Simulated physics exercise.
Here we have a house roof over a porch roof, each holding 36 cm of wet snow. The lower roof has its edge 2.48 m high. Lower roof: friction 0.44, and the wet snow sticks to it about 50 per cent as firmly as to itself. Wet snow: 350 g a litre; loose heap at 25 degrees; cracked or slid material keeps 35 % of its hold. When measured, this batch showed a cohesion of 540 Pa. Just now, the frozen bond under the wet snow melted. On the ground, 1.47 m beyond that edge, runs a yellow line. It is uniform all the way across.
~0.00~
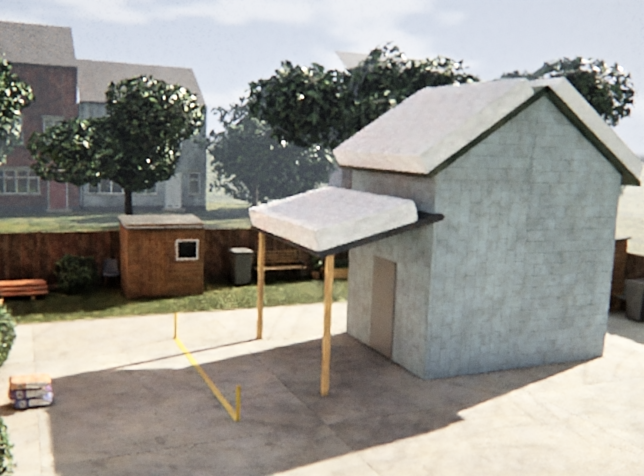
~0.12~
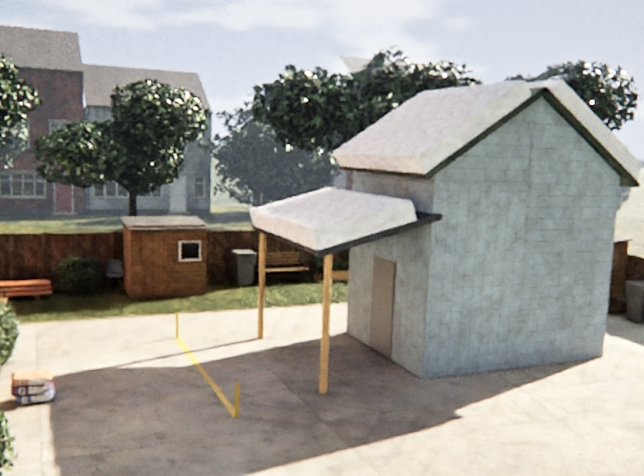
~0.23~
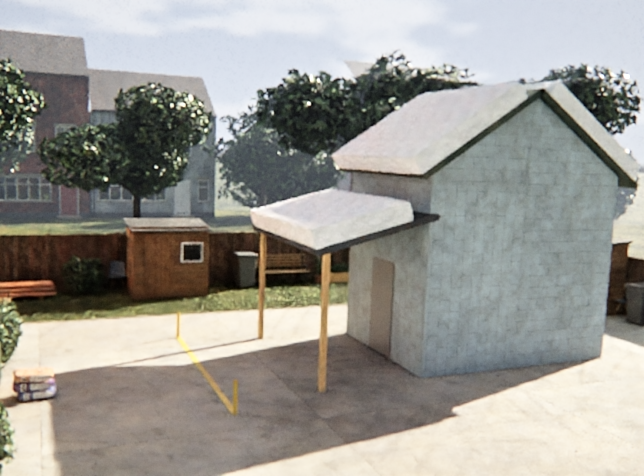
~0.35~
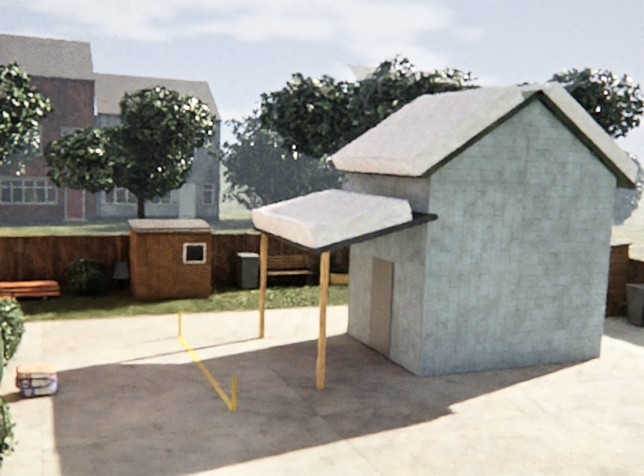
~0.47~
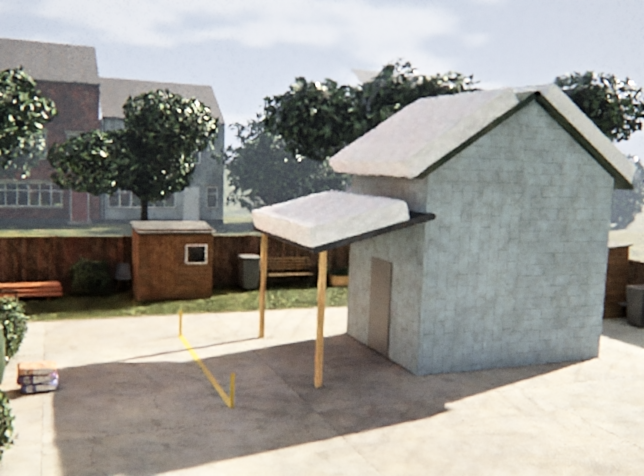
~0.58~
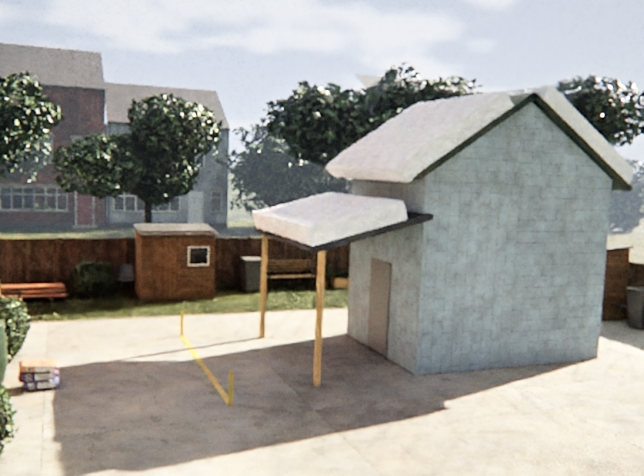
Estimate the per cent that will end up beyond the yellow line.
Roughly 1 per cent will end up beyond it.
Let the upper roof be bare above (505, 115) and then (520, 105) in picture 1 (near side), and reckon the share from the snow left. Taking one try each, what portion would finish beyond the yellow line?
First try roughly 0 %, second roughly 0 %.
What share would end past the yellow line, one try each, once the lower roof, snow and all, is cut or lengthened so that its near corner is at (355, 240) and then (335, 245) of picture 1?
I'd expect around 8 percent the first time and around 4 percent the second.
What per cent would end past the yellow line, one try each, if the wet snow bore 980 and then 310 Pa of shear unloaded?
Roughly 0 % followed by roughly 14 %.
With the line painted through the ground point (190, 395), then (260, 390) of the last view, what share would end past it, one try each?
First try 0 per cent, second try 7 per cent.
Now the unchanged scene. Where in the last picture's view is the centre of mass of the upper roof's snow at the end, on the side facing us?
I'd put it at around pixel (350, 246).
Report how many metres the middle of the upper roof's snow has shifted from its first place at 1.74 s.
Roughly 1.6 m.
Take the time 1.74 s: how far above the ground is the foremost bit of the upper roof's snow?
Somewhere around 3.0 metres, I'd say.
After 1.12 s, none is below the lower edge and 0 % is past the line.
After 1.74 s, none is below the lower edge and 0 % is past the line.
After 2.37 s, none is below the lower edge and 0 % is past the line.
After 3.00 s, 11 % is below the lower edge and 0 % is past the line.
After 6.00 s, at the end, 25 % is below the lower edge and 1 % is past the line.
